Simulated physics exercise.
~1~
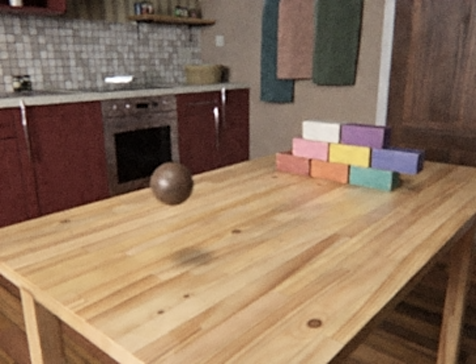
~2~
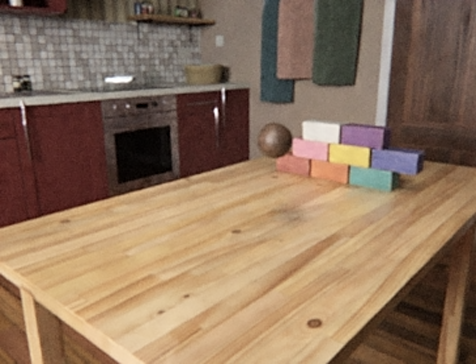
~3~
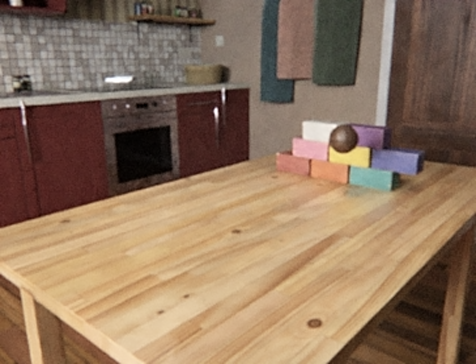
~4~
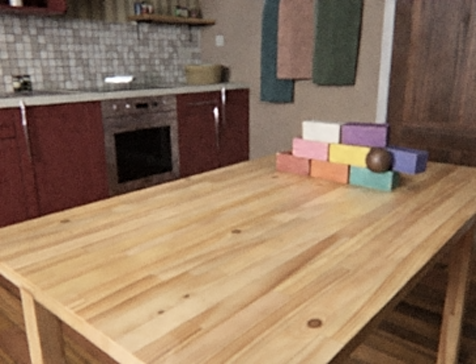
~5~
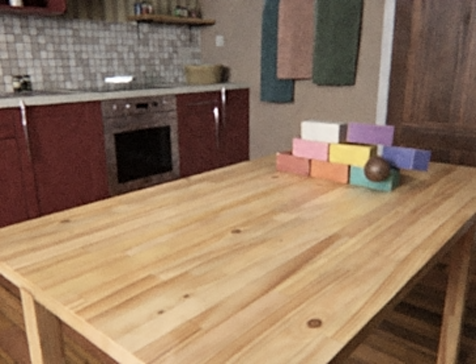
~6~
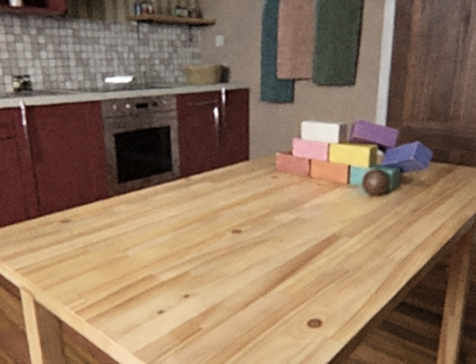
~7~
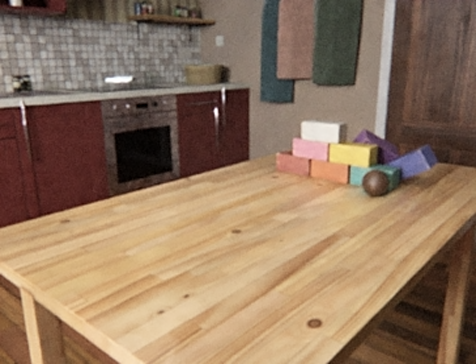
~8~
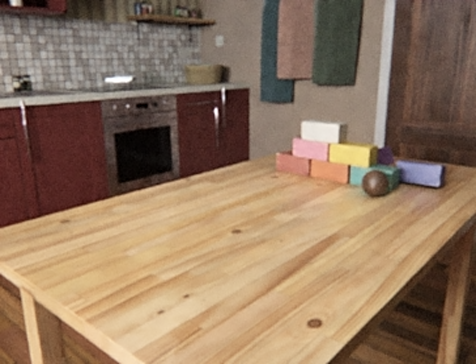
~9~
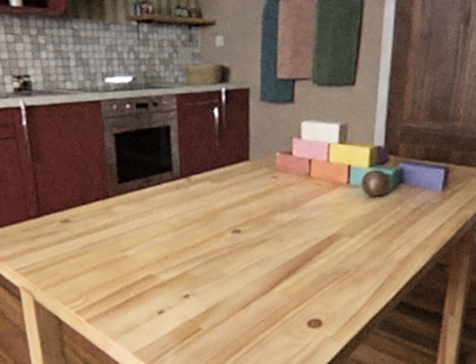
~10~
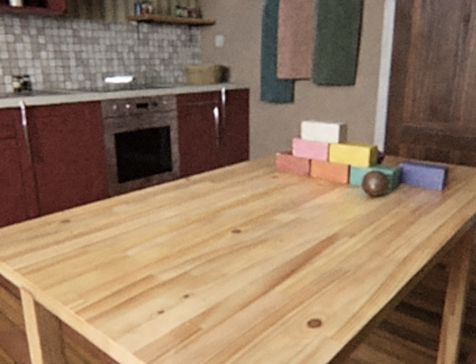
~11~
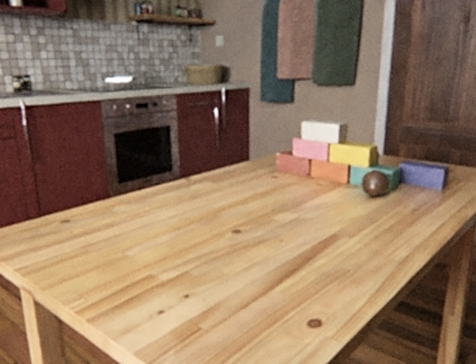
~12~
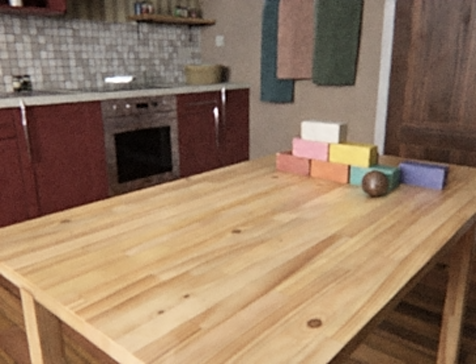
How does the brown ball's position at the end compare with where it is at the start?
At the start the brown ball is in the air over the table, well to the left of the blocks. At the end it rests on the table at the right part of the stack, in front of the turquoise block.
